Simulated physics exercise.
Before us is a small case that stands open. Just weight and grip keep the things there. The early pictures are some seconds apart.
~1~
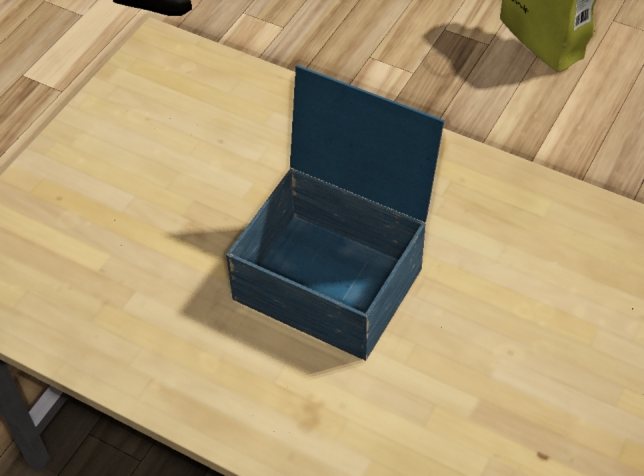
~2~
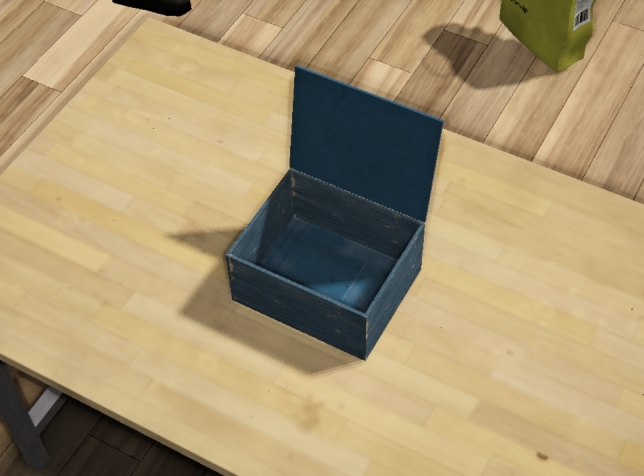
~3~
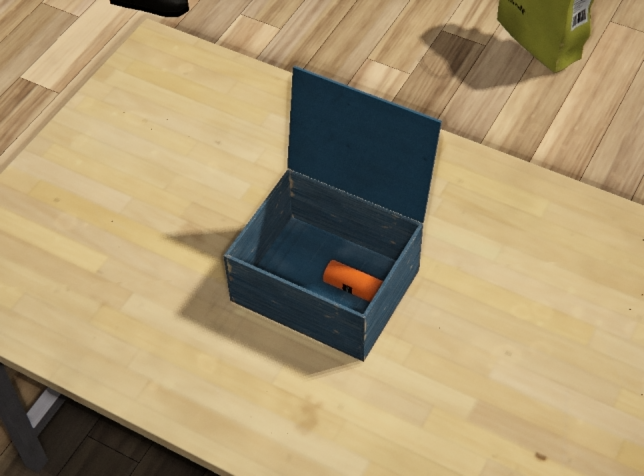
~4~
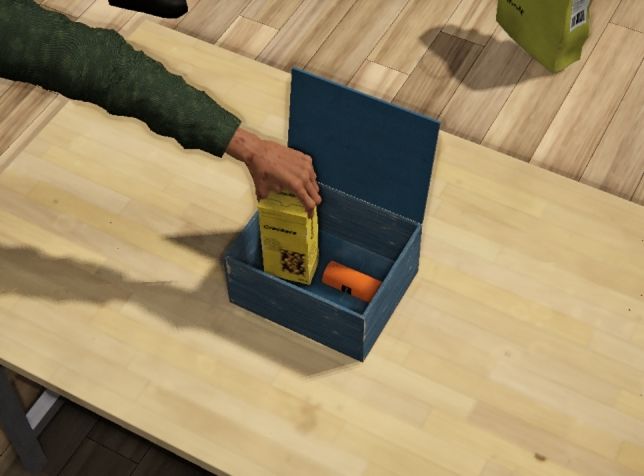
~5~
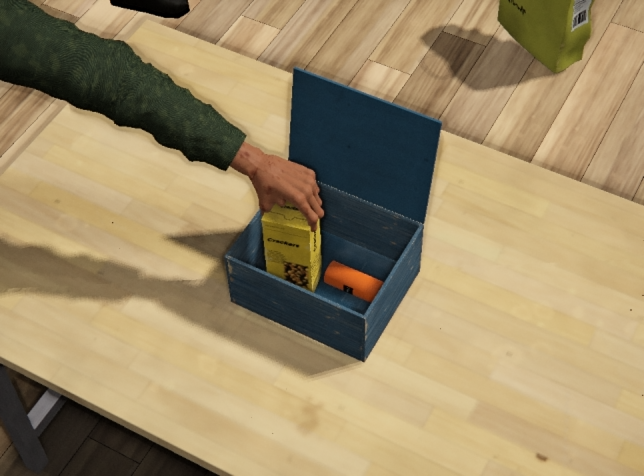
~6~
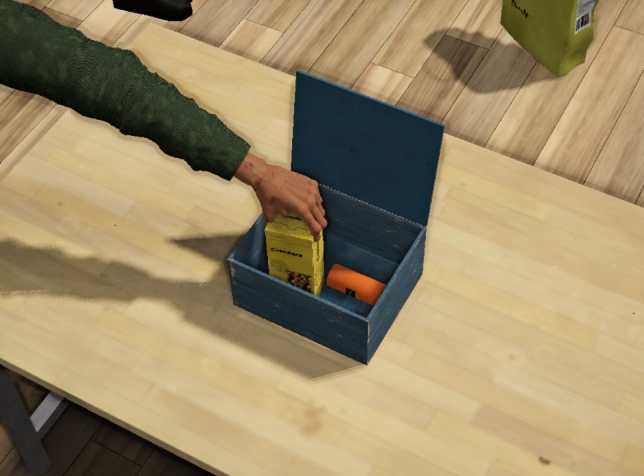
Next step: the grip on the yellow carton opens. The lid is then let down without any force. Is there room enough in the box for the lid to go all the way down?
No - the lid finishes raised.
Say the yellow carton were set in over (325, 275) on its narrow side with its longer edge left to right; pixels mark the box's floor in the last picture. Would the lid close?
Note: It lowers fully.
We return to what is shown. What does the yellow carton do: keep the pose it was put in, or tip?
Observation: It keeps the set orientation.
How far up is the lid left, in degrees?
Around 30 degrees.
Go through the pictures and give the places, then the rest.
In the first frame, the last thing is not in view yet.
In the second frame, the last thing is not in view yet.
In the third frame, the last thing is not in view yet; orange shaker (358, 284).
The fourth frame shows still above its spot; yellow carton (289, 235); orange shaker (357, 284).
The fifth frame shows still above its spot; yellow carton (293, 247); orange shaker (359, 284).
The sixth frame shows put in, still held; yellow carton (296, 256); orange shaker (362, 287).
Then, 1.10 s on from there, lid starting down.
Then, 1.40 s on from there, lid 73° above the rim.
Then, 1.60 s on from there, lid 57° above the rim.
Then, 1.80 s on from there, lid 38° above the rim.
In the end, lid 32° above the rim; both unmoved. At the end, from the last picture's camera, yellow carton near (296, 257).
